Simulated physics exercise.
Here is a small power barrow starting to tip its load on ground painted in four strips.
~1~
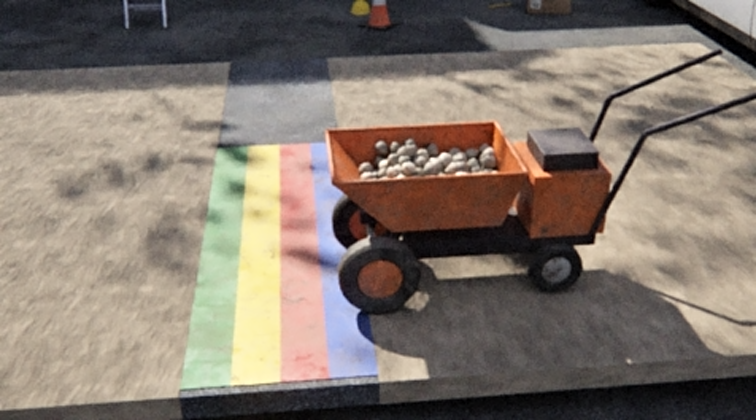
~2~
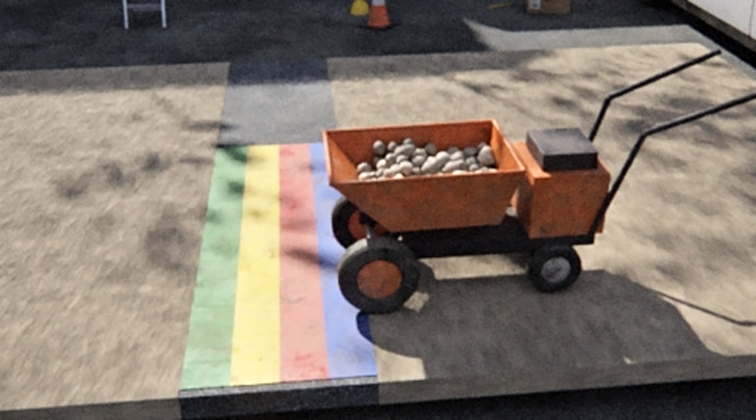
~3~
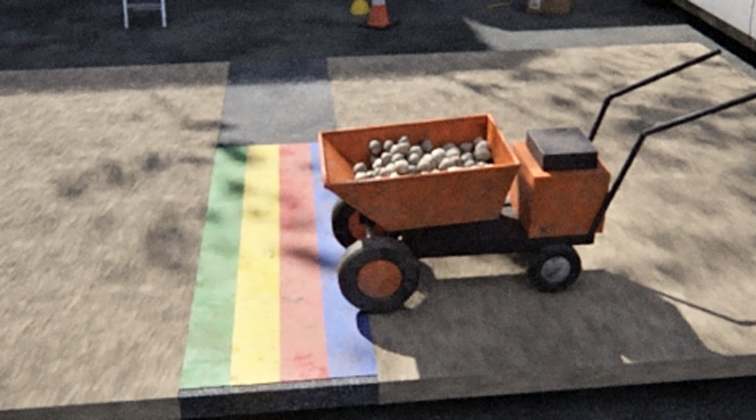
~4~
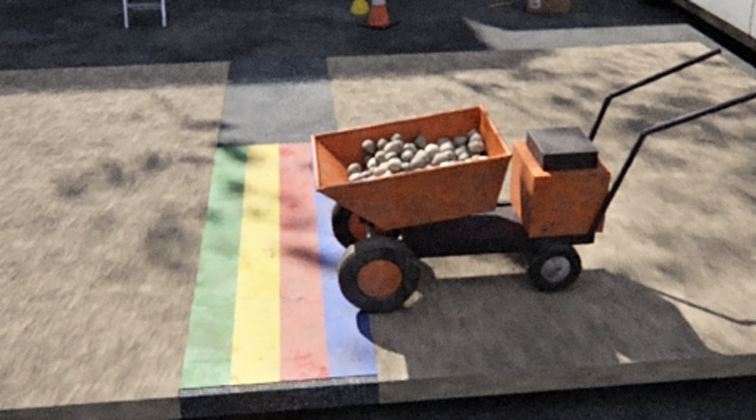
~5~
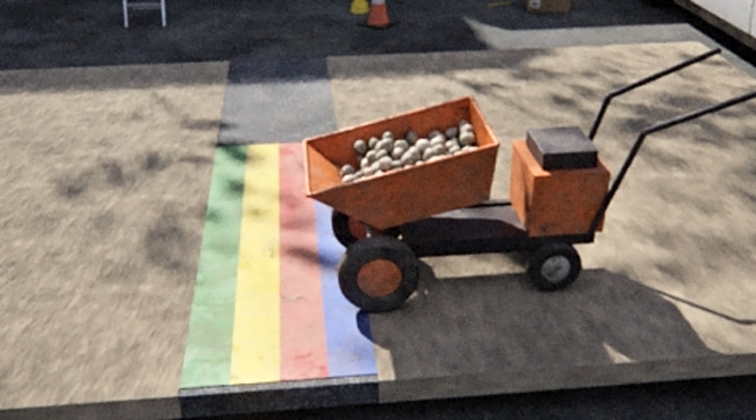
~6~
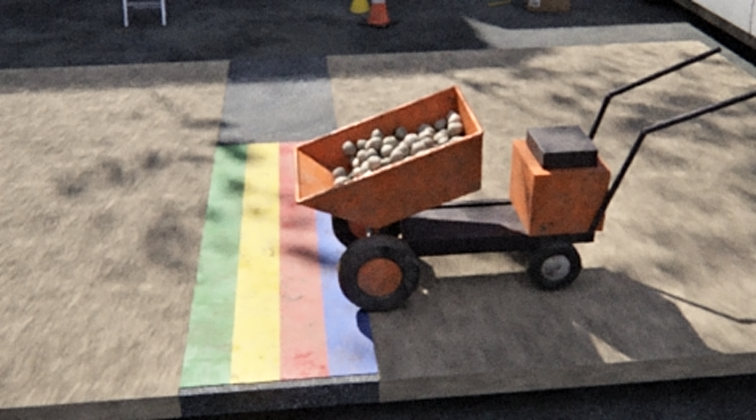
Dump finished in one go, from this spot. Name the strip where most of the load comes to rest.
Green.
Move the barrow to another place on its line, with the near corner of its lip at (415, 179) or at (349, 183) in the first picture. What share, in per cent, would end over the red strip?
30 and 0 percent, in that order.
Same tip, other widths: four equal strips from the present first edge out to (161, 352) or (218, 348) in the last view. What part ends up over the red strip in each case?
About 0 and 0 per cent.
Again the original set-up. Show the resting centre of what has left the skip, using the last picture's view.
Roughly at (212, 278), give or take.
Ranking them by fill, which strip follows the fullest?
Next in line comes the yellow one.
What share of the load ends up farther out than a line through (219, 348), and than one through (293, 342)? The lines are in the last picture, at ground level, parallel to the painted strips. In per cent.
60 % and 90 %, in that order.
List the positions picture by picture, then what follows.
Lip of the skip at (334, 184), level; top of the load at (430, 171), river pebbles; blue strip at (349, 336); red strip at (303, 340); yellow strip at (257, 343); green strip at (210, 346), in the first frame.
Lip of the skip at (331, 185), level; top of the load at (429, 170), in the second frame.
Lip of the skip at (326, 187), tipped barely; top of the load at (424, 168), in the third frame.
Lip of the skip at (318, 190), tipped a little; top of the load at (448, 158), in the fourth frame.
Lip of the skip at (309, 196), tipped a little; top of the load at (444, 157), in the fifth frame.
Lip of the skip at (298, 203), tipped clearly; top of the load at (433, 150); blue strip at (349, 334); red strip at (303, 338); yellow strip at (256, 341); green strip at (210, 344), in the sixth frame.
Soon after the last picture, skip tipped steeply; all in the skip.
A little later, skip tipped right over; about two thirds in the skip; a small part over the yellow strip; a small part over the green strip; a stray few falling.
Later still, skip tipped right over; a small part in the skip; about a quarter over the yellow strip; about a third over the green strip; about a third off the paint.
At rest, skip tipped right over; a small part in the skip; none over the blue strip; none over the red strip; about a quarter over the yellow strip; about a third over the green strip; about a third off the paint.
